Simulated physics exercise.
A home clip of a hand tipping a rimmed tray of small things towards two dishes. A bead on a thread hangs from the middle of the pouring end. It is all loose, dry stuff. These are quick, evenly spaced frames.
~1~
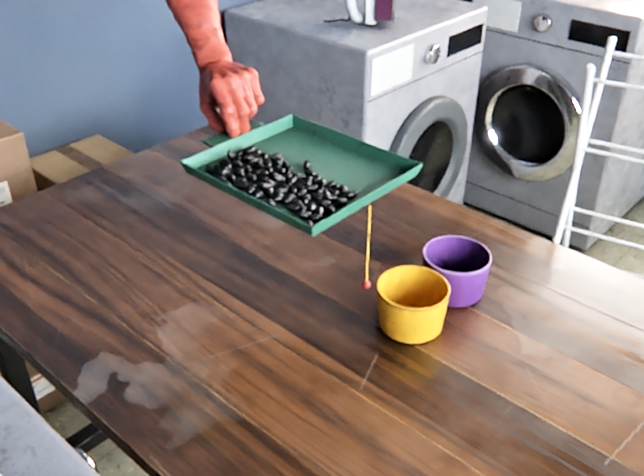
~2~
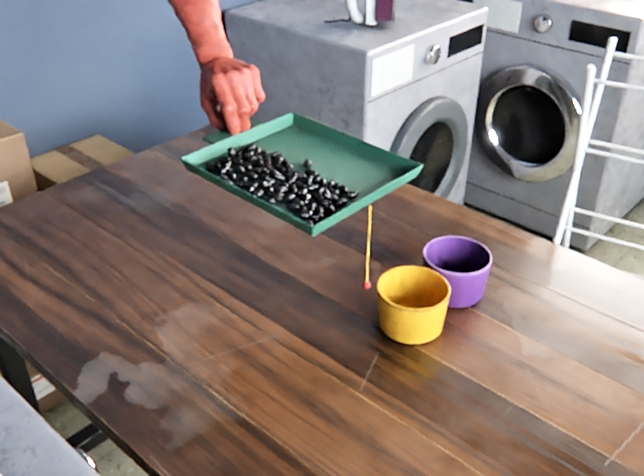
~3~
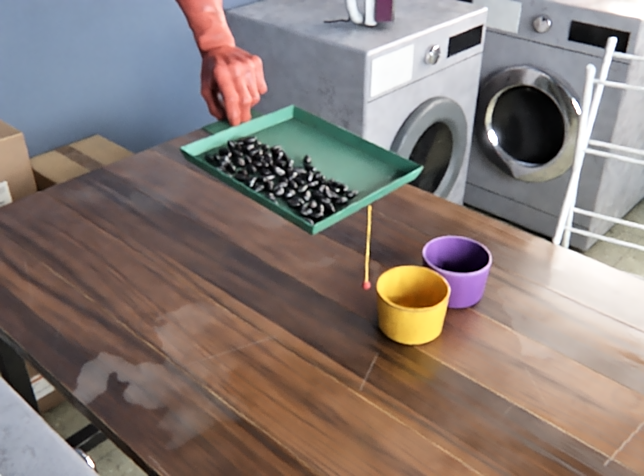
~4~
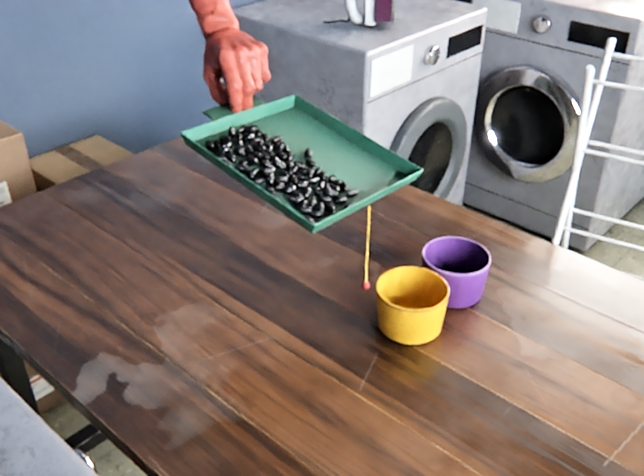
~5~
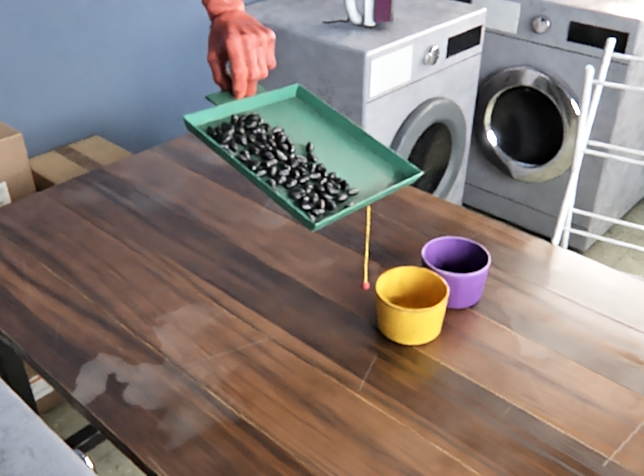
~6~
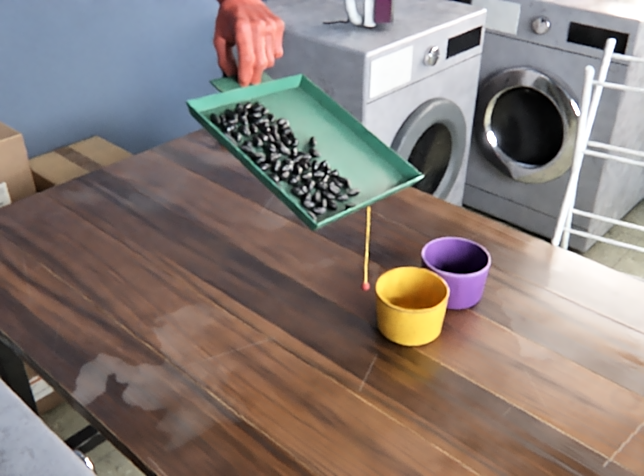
A green rimmed tray of glossy black beans is held by a hand above a dark wooden table in a laundry room, seen from slightly above. A yellow dish and a purple one stand at the right, near a red bead hanging on a yellow thread, with grey washing machines behind. The hand gradually raises the tray's far end, steepening its slope, while the dishes and view stay still.
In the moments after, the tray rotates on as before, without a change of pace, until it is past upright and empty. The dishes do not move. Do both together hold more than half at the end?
In the dishes lies the larger part of it.
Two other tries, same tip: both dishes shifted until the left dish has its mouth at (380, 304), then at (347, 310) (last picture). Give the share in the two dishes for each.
About 90 and 50 per cent.
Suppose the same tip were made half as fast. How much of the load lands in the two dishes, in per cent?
About 70 per cent.
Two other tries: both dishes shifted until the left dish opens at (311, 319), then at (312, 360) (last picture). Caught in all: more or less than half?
The first try: Below a half. The second: Less than half.
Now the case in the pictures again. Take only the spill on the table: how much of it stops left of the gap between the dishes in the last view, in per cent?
About 70 per cent.
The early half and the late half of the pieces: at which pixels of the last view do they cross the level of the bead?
Around (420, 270) and then (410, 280).
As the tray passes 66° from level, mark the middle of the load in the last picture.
At about (385, 188).
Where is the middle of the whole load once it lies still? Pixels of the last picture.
Close to (413, 317).
Soon after the last picture, tray tipped steeply; most on the tray; about a quarter in the air.
A little later, tray tipped past a quarter turn; a stray few on the tray; about half in the left dish; a small part in the right dish; about a quarter outside both; about a quarter in the air.
Later still, tray tipped past a quarter turn; about two thirds in the left dish; a small part in the right dish; about a third outside both.
At rest, tray tipped past a quarter turn; about two thirds in the left dish; a small part in the right dish; about a third outside both.
